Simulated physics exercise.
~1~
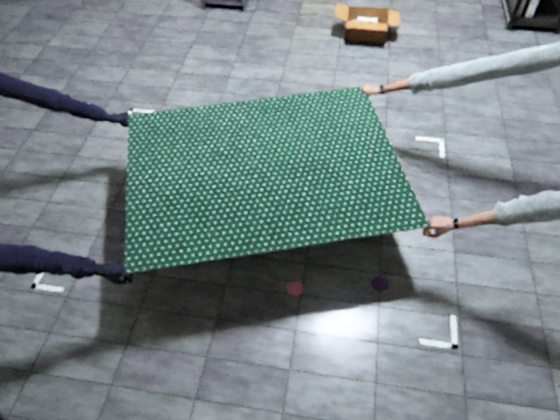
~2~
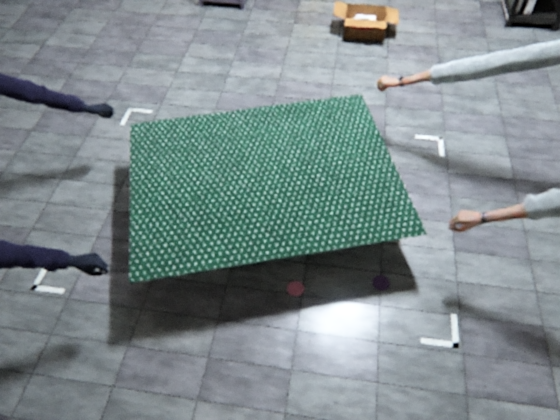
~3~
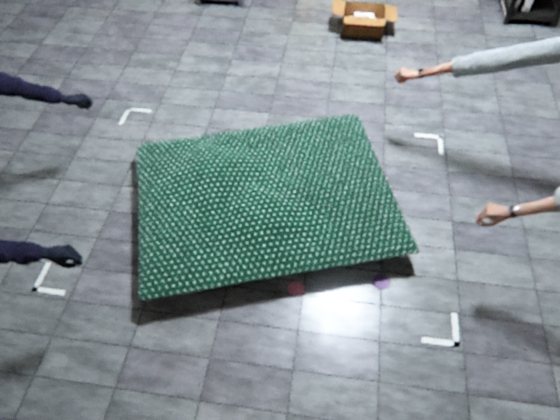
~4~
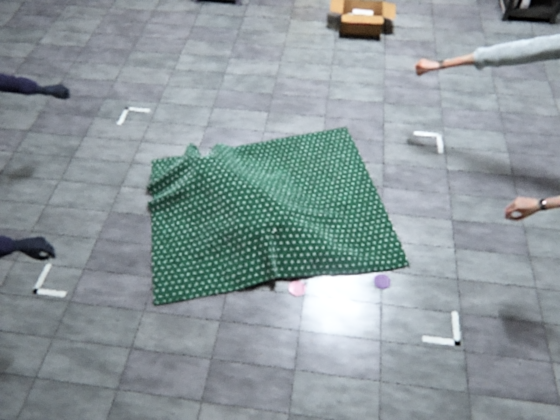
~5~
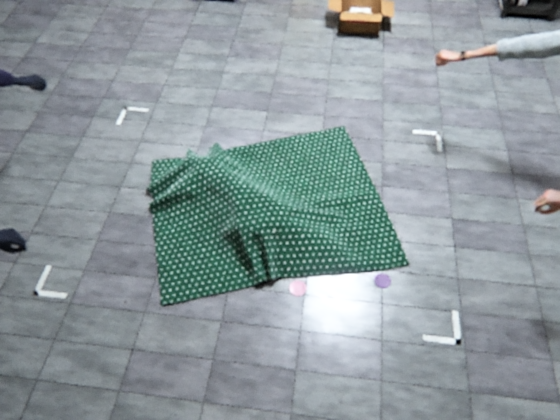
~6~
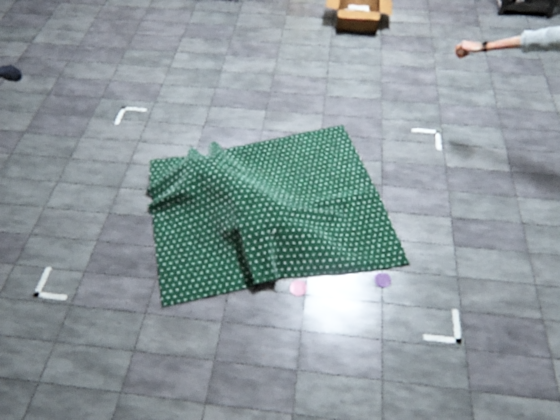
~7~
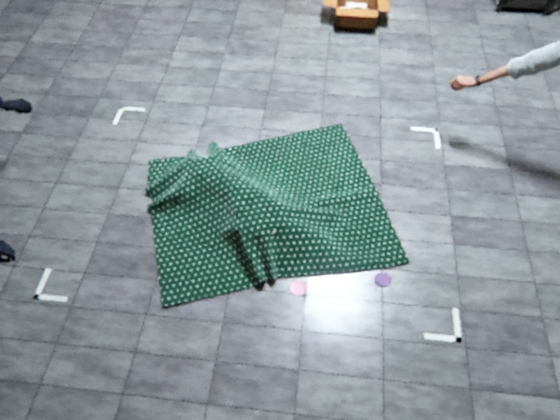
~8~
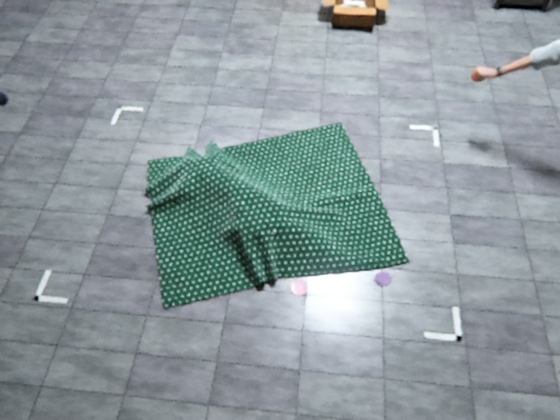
On a grey tiled floor, four hands release a green dotted cloth that settles in folds.
